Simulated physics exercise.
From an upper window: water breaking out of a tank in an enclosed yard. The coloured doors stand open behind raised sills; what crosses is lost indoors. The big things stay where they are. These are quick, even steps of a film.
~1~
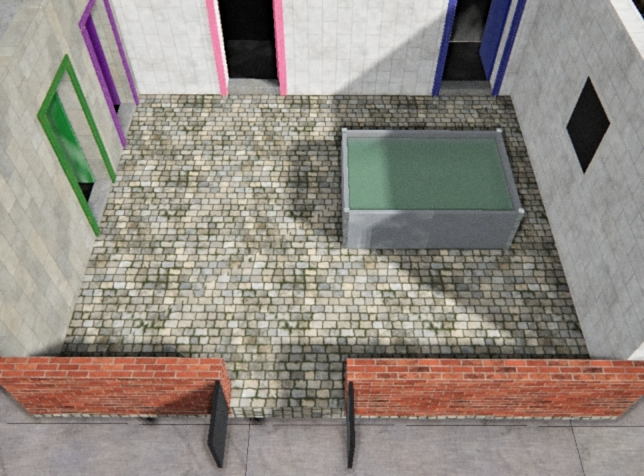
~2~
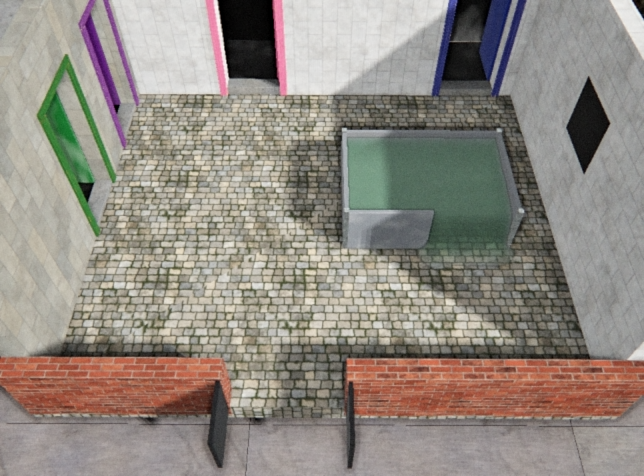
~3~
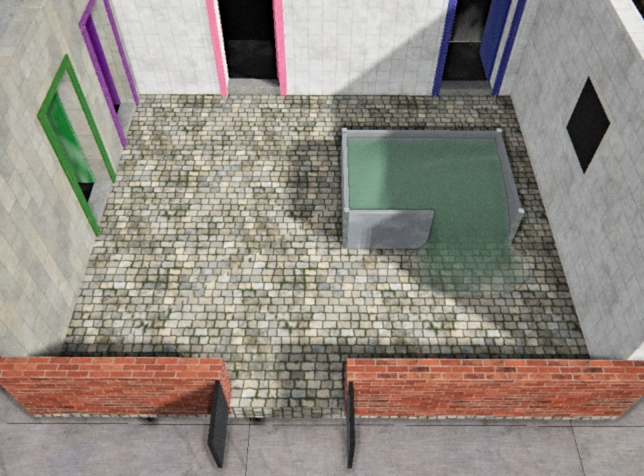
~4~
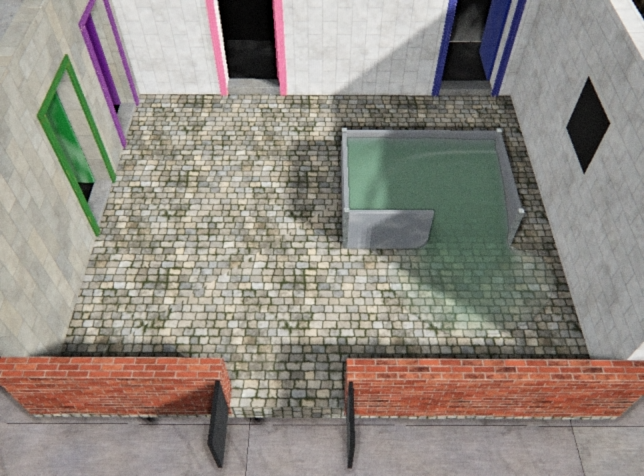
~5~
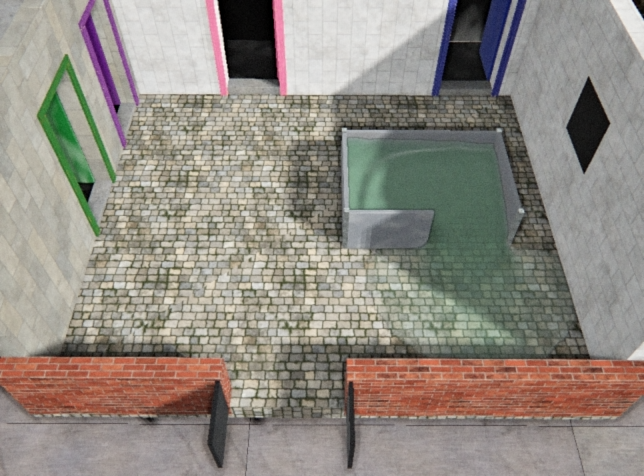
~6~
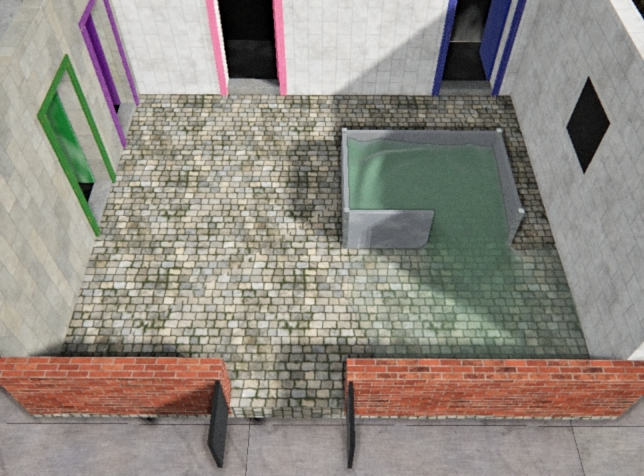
In this clip, greenish water sits still in a grey tank in a cobbled, walled yard with coloured doorways; part of the tank's near side disappears, and water pours through the gap, spreading across the cobbles toward the brick wall.
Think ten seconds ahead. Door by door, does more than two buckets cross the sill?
The blue door holds within the limit; the green door holds within the limit; the pink door holds within the limit; the purple door holds within the limit.
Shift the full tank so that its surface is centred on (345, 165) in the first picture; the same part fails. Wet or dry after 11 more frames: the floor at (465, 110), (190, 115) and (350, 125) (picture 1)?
One after the other: No water, dry, no water.
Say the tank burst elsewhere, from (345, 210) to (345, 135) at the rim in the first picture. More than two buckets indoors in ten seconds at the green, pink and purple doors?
Then: The green one passes that mark, the pink one stays under, the purple one takes more.
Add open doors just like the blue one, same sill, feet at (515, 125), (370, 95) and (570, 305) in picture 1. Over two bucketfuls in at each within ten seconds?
As listed: Takes less, takes less, floods.
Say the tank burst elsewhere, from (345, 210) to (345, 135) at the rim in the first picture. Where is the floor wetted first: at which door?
The one in green.
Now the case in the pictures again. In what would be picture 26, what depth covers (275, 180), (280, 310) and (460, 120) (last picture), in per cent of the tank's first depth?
In turn 0, 8 and 0 in a hundred.
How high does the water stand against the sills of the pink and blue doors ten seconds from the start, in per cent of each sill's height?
Roughly 50 per cent, then 40 per cent.
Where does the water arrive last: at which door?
I say the pink door.
A moment on, water covers 15 % of the floor; the blue door not reached, the green door not reached, the pink door not reached, the purple door not reached.
Next, water covers 25 % of the floor; the blue door not reached, the green door not reached, the pink door not reached, the purple door not reached.
Then, water covers 50 % of the floor; the blue door not reached, the green door not reached, the pink door not reached, the purple door not reached.
Later, water covers 75 % of the floor; the blue door wet at the sill, nothing in, the green door under two buckets in, the pink door not reached, the purple door wet at the sill, nothing in.
In the end, water covers 95 % of the floor; the blue door wet at the sill, nothing in, the green door under two buckets in, the pink door wet at the sill, nothing in, the purple door under two buckets in.
